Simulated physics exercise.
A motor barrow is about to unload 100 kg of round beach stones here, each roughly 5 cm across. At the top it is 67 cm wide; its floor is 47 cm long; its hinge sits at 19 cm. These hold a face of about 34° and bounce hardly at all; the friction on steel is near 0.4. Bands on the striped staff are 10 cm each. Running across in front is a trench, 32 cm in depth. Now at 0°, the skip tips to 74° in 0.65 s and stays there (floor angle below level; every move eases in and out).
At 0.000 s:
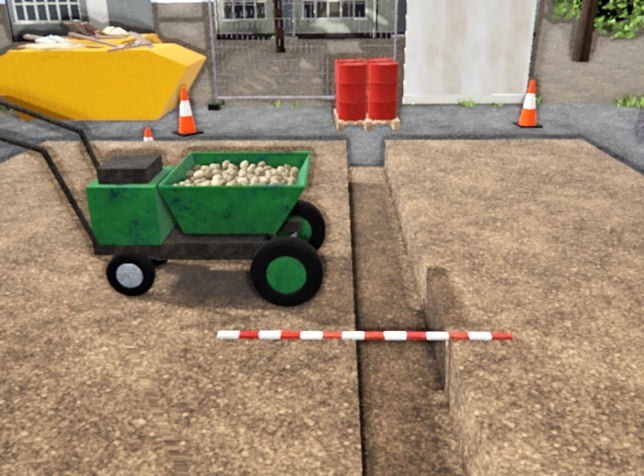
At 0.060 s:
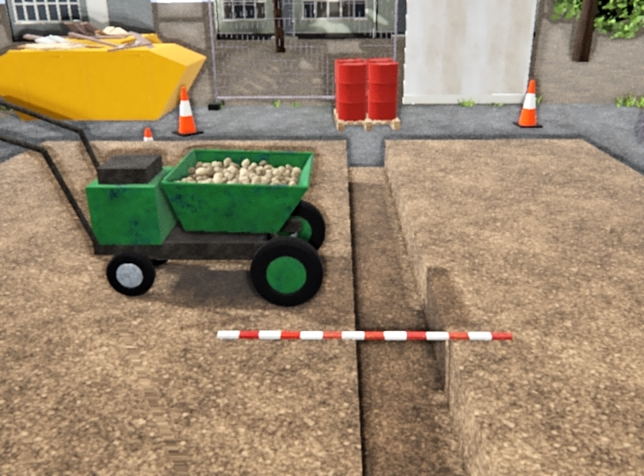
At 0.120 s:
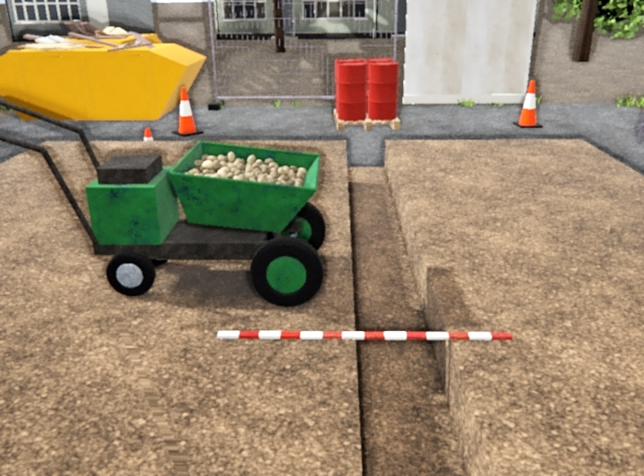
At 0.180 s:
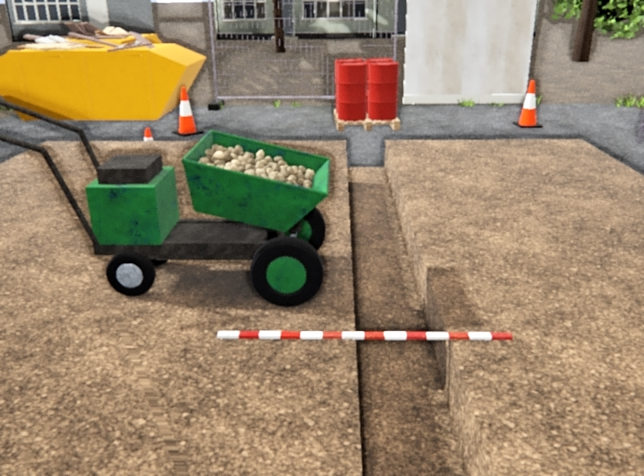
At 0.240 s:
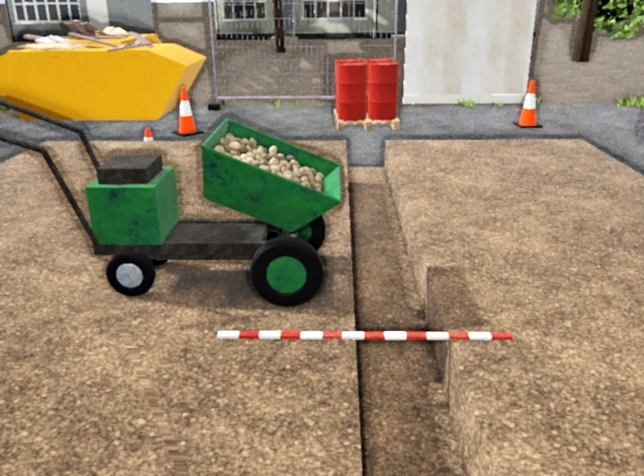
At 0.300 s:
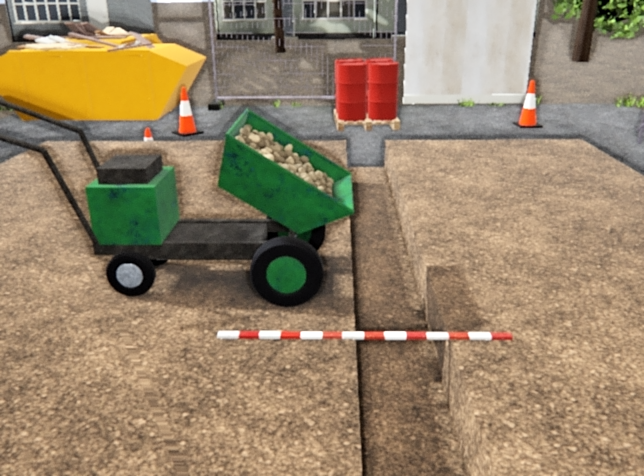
A green motor barrow loaded with pale round stones stands on brown ground at left, seen from slightly above by a still camera in a fenced yard. A trench runs beside it, crossed by a red-and-white striped staff, with a yellow container, orange cones and red drums behind. The barrow's skip tilts steadily steeper, its rear rising and its lip lowering rightward, while the wheels stay put.
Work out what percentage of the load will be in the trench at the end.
It comes to roughly 72 percent of the load.
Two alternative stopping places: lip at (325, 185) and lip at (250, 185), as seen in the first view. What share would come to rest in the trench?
Around 45 and then 95 percent.
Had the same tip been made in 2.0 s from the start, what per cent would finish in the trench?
I'd put it at some 95 in a hundred.
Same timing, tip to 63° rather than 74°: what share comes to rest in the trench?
It would be near 60 per cent.
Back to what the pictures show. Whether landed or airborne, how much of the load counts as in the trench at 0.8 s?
About 35%.
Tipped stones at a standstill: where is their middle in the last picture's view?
The middle should be near (412, 318).
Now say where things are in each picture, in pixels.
In the first picture, the skip is at 0°, its lip at (305, 187); the top of the load is at (225, 173).
The second picture shows lip at (308, 188), floor tilted 2°, highest stones at (215, 169); the stones move at 0.4 m/s on average.
In the third picture, the skip is at 7°, its lip at (316, 190); the top of the load is at (213, 163); the stones move at 0.8 m/s on average.
The fourth picture shows lip at (327, 195), floor tilted 14°, highest stones at (218, 155); the stones move at 1.1 m/s on average.
The fifth picture shows lip at (340, 202), floor tilted 23°, highest stones at (231, 145); the stones move at 1.3 m/s on average.
In the sixth picture, the skip is at 33°, its lip at (353, 213); the top of the load is at (246, 136); the stones move at 1.4 m/s on average.
After 0.5 s the floor is at 63°; 100 % in the skip; the foremost stones are at (367, 221).
After 0.8 s the floor is at 74°; 64 % in the skip, 34 % in the trench, 2 % past the trench; the foremost stones are at (439, 266).
After 1.1 s the floor is at 74°; 14 % in the skip, 58 % in the trench, 28 % past the trench; the foremost stones are at (571, 278).
After 3.0 s the floor is at 74°; 0 % in the skip, 72 % in the trench, 28 % past the trench; the foremost stones are past the picture's edge.
